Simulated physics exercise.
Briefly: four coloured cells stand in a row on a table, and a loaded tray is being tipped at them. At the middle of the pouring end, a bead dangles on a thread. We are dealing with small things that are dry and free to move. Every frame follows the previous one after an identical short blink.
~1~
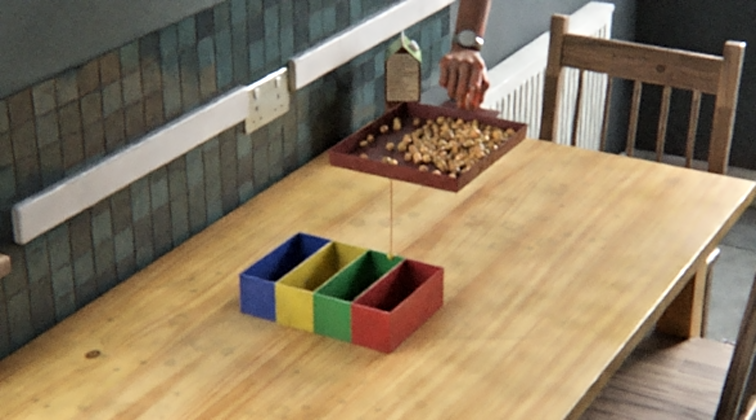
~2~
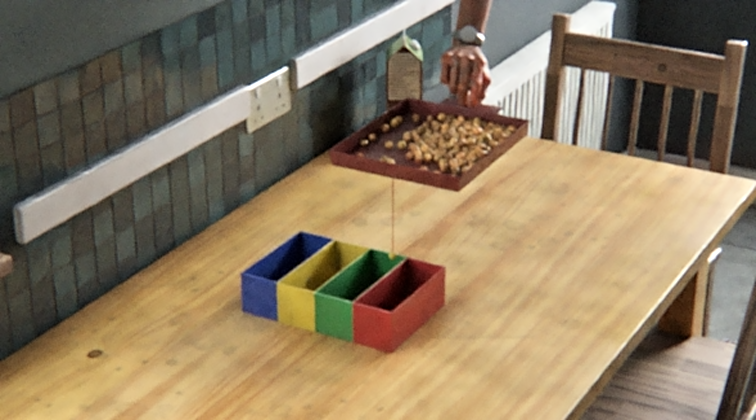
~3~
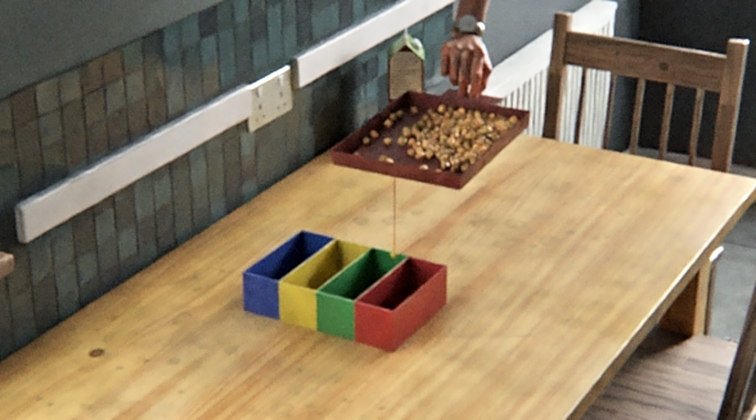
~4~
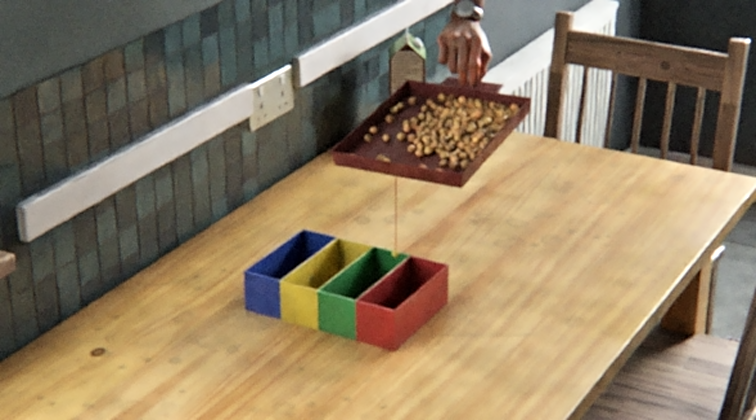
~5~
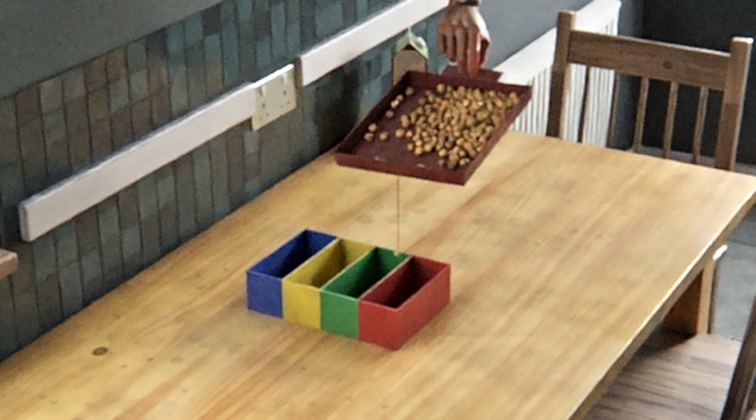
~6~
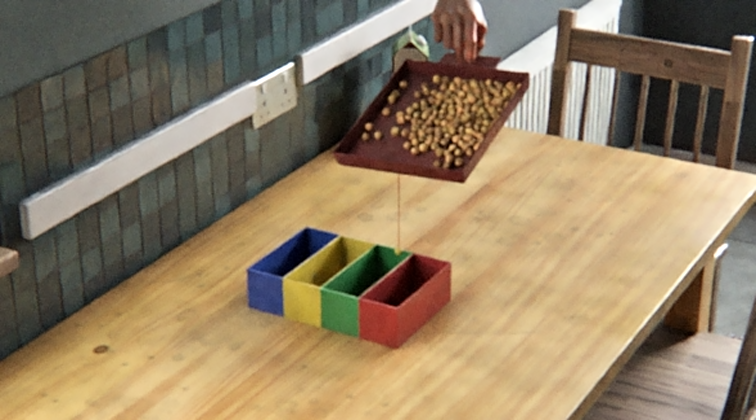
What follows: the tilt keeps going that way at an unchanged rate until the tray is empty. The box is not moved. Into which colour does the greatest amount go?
The greatest amount goes into yellow.
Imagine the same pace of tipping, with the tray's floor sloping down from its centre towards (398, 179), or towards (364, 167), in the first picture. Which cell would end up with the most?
First place: The cell in red; second place: That yellow cell.
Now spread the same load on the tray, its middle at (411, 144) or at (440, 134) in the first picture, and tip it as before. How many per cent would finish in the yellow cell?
Close to 40 per cent, followed by close to 50 per cent.
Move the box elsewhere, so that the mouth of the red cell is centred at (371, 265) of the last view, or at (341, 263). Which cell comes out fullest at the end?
Result 1: The cell in green. Result 2: Red.
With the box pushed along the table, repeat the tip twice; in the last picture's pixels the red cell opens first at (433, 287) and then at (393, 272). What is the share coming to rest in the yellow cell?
30 %, then 30 %.
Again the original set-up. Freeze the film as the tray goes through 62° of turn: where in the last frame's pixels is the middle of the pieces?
Check around (389, 148) in the last picture.
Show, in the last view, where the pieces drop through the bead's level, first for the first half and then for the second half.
Close to (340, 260), then close to (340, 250).
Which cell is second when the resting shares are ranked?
Second place: The cell in green.
Soon, tray tipped steeply; nearly all on the tray; a stray few in the yellow cell; a small part falling or outside the box.
A while on, tray tipped past a quarter turn; about a quarter on the tray; about a quarter in the yellow cell; a small part in the green cell; a small part in the red cell; a small part in the blue cell; about a quarter falling or outside the box.
Towards the end, tray tipped past a quarter turn; about half in the yellow cell; about a quarter in the green cell; a small part in the red cell; a small part in the blue cell; a small part falling or outside the box.
Finally, tray tipped past a quarter turn; about half in the yellow cell; about a quarter in the green cell; a small part in the red cell; a small part in the blue cell; a small part outside the box.
